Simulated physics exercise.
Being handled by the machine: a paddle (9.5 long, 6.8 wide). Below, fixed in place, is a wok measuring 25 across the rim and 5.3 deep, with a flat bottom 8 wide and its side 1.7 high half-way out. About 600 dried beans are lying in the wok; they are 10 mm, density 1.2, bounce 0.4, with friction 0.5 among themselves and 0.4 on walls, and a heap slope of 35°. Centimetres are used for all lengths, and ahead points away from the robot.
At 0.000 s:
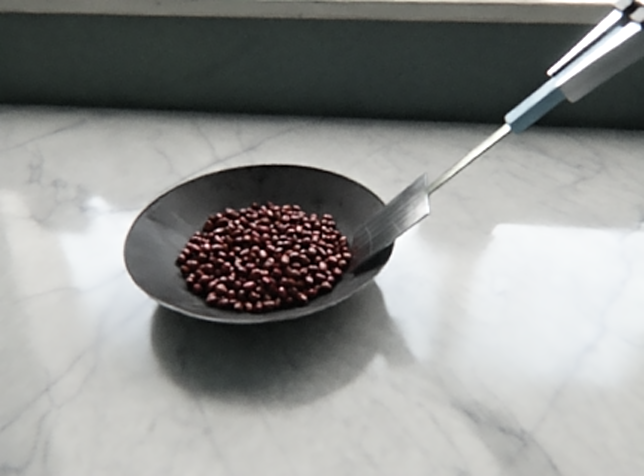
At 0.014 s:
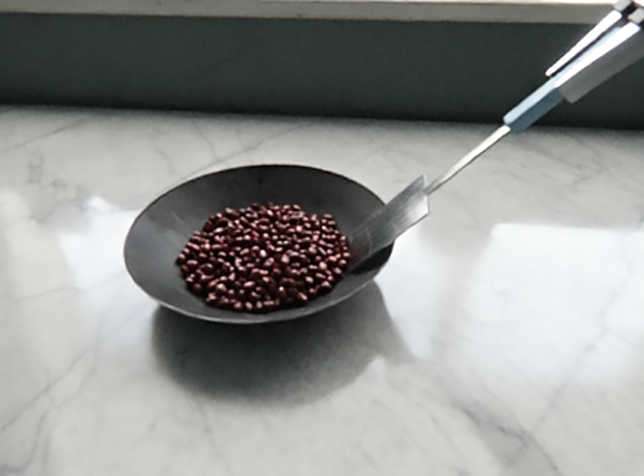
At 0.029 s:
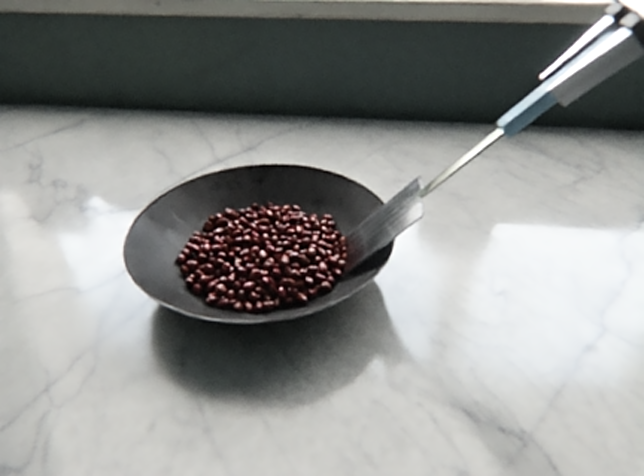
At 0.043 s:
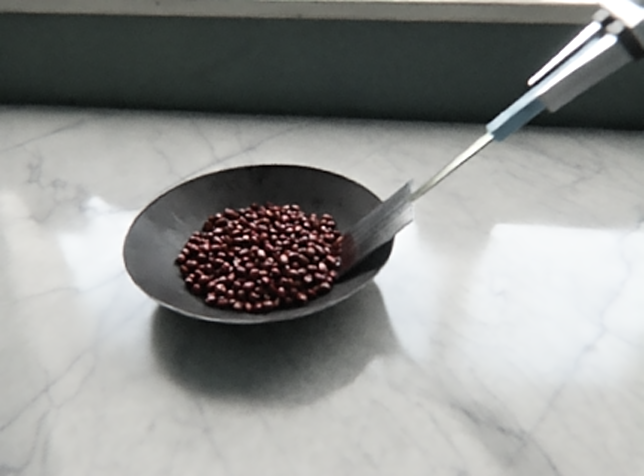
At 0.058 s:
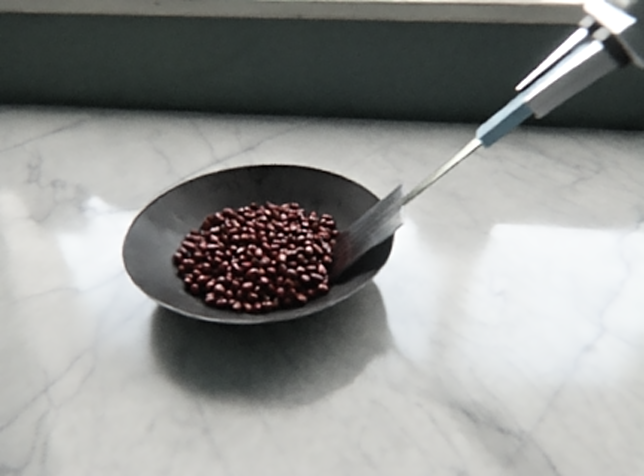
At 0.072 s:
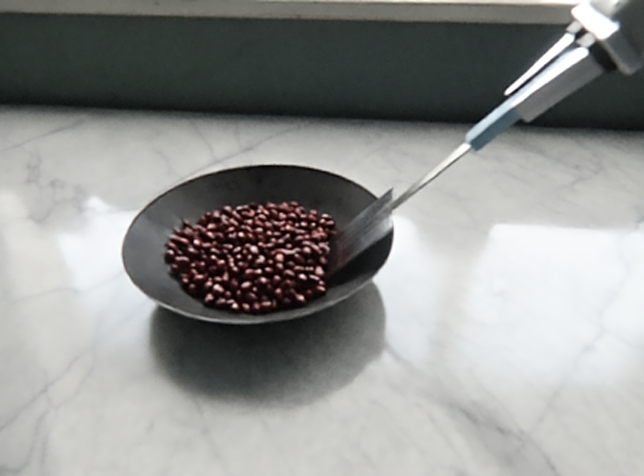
A dark, shallow wok holding a heap of glossy reddish-brown beans sits on a grey-veined white marble surface, seen from slightly above, with a dark band and pale ledge behind. A flat metal paddle on a thin rod, held by a grey and blue robotic tool, reaches in from the upper right. It slides slightly left and down, nudging the beans a little leftward, while the wok and camera stay still.
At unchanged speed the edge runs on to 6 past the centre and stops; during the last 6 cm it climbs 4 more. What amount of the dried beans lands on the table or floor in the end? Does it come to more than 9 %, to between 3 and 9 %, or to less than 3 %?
It comes to between 3 and 9 %.
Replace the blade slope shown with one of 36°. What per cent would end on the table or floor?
It would come to roughly 5 percent.
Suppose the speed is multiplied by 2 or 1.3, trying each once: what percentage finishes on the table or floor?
Close to 25 and 15 percent respectively.
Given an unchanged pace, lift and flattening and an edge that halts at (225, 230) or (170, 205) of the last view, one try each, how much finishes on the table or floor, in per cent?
Around 0 per cent for the first try and 25 per cent for the second.
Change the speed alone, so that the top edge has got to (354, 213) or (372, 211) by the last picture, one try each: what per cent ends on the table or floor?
I'd estimate close to 25 and 20 in a hundred.
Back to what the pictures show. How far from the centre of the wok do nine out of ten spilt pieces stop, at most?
25 cm.
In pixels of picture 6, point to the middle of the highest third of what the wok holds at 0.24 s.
Near (187, 229).
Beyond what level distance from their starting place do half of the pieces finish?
Level distance of roughly 5 cm.
By 0.16 s, sloping 48°, highest piece 6 above the table; 597 in the wok.
By 0.24 s, sloping 48°, highest piece 7 above the table; 593 in the wok, 1 on the table or floor, 3 on the blade or in flight.
By 0.49 s, sloping 48°, highest piece 8 above the table; 570 in the wok, 22 on the table or floor, 5 on the blade or in flight.
By 1.54 s, sloping 48°, highest piece 7 above the table; 566 in the wok, 31 on the table or floor.
Final count, 566 in the wok, 31 on the table or floor. That is 5 % on the table or floor.
